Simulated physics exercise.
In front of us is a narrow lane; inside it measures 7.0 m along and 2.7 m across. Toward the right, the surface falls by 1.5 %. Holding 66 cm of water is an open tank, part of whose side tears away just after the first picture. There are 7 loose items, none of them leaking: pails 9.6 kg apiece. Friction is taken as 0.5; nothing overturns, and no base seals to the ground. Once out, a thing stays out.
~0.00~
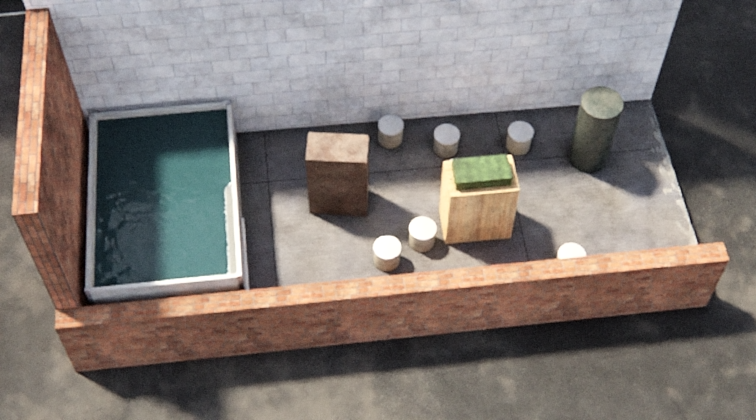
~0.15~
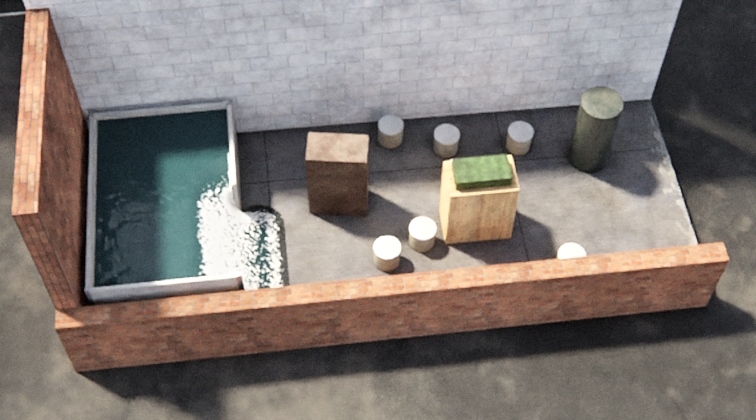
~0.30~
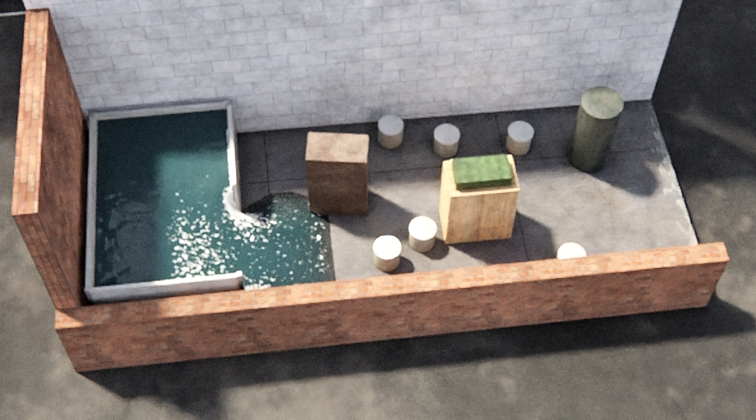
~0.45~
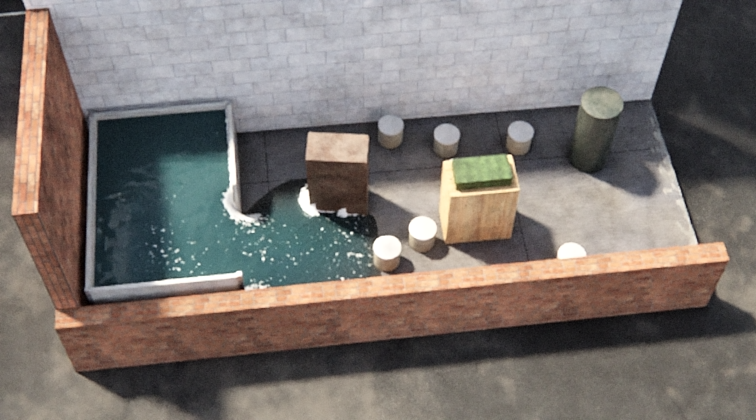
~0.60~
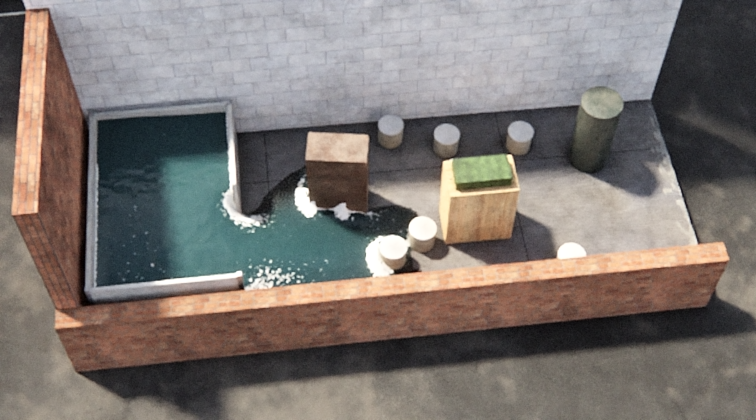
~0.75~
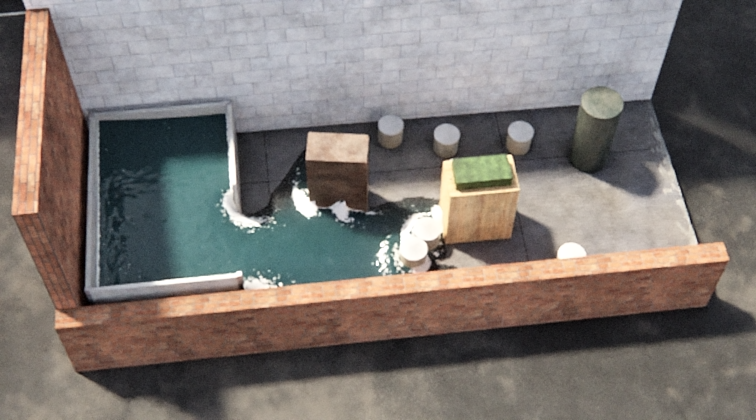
Water pours from the broken tank, spreads right around a brown block, and pushes a pail.
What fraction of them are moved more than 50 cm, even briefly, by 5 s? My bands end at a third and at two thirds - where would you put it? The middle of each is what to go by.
The fraction meets or beats two thirds.
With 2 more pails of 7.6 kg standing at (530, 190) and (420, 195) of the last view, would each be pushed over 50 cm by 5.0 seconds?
One by one: Smaller shift, bigger shift.
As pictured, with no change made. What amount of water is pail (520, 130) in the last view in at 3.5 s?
I'd say some 5 cm.
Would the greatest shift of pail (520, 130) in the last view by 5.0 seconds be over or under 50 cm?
My call is that it falls shy.
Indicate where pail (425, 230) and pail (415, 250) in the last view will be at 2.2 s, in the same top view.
They end up about (661, 207) and (680, 189) in the last view.
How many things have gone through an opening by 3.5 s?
The number I get is 3.
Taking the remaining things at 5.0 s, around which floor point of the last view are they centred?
Close to (492, 151).
After 1.1 s 1 of 7 are over 50 cm from their spots; 0 afloat.
After 2.2 s 3 of 7 are over 50 cm from their spots; 0 afloat.
After 3.5 s 5 of 7 are over 50 cm from their spots; 0 afloat.
After 5.0 s 5 of 7 are over 50 cm from their spots, and 5 have been at some point; 0 afloat.
